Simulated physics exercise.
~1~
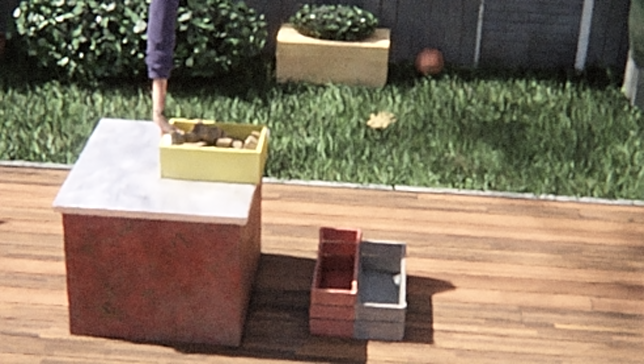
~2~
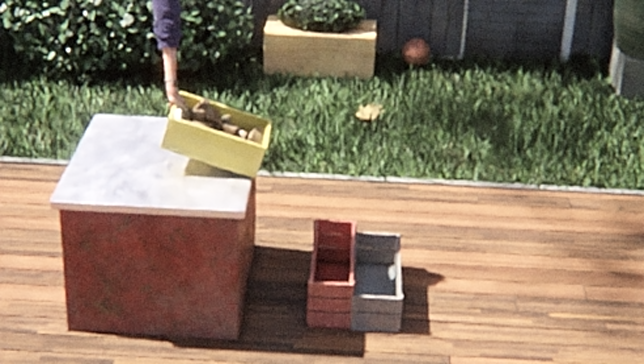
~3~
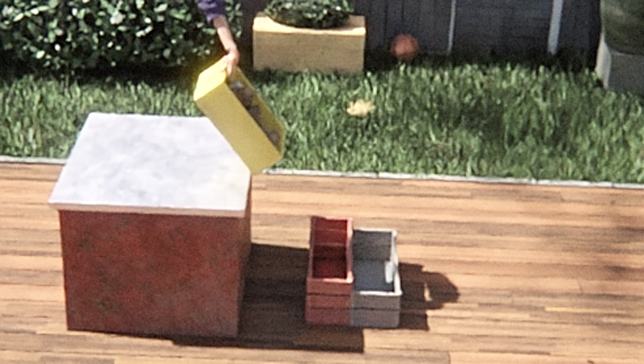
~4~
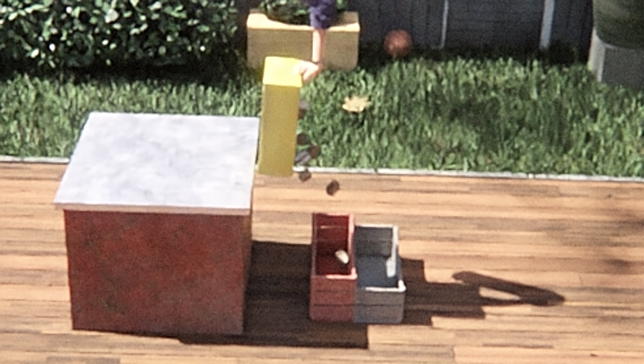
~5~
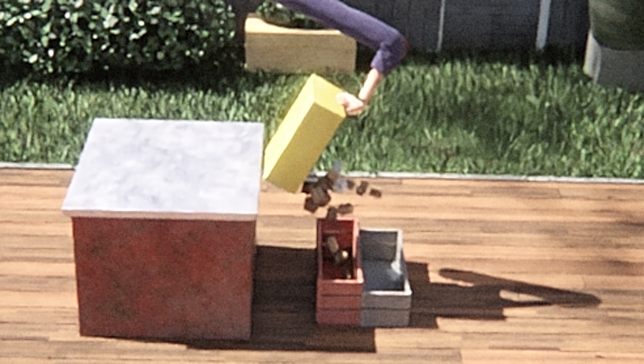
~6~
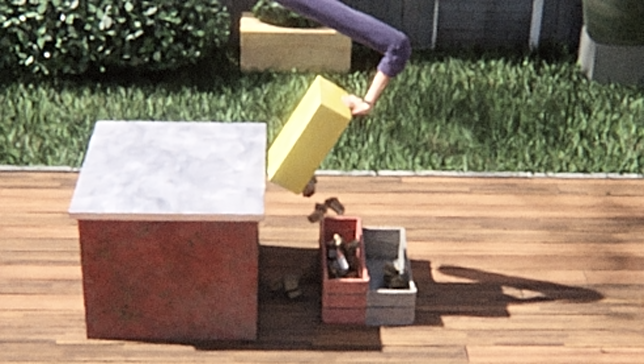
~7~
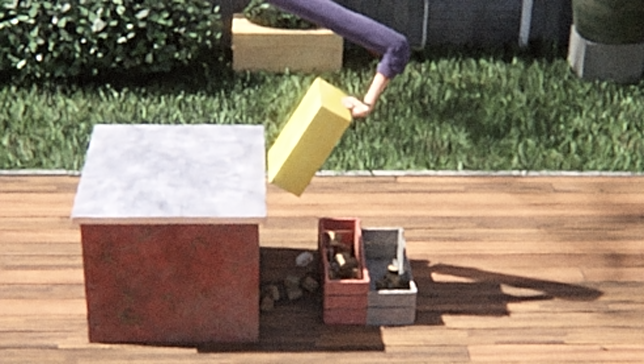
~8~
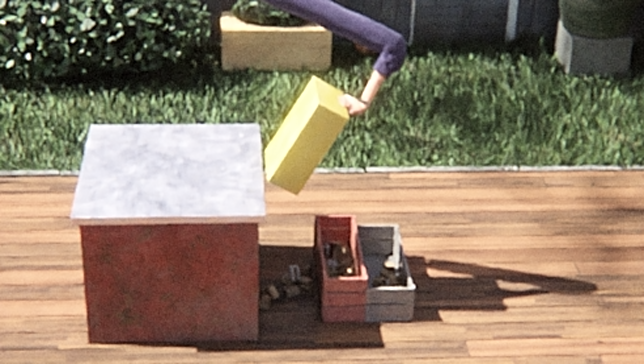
A hand tips a yellow crate of small blocks, filling two tubs and spilling some.
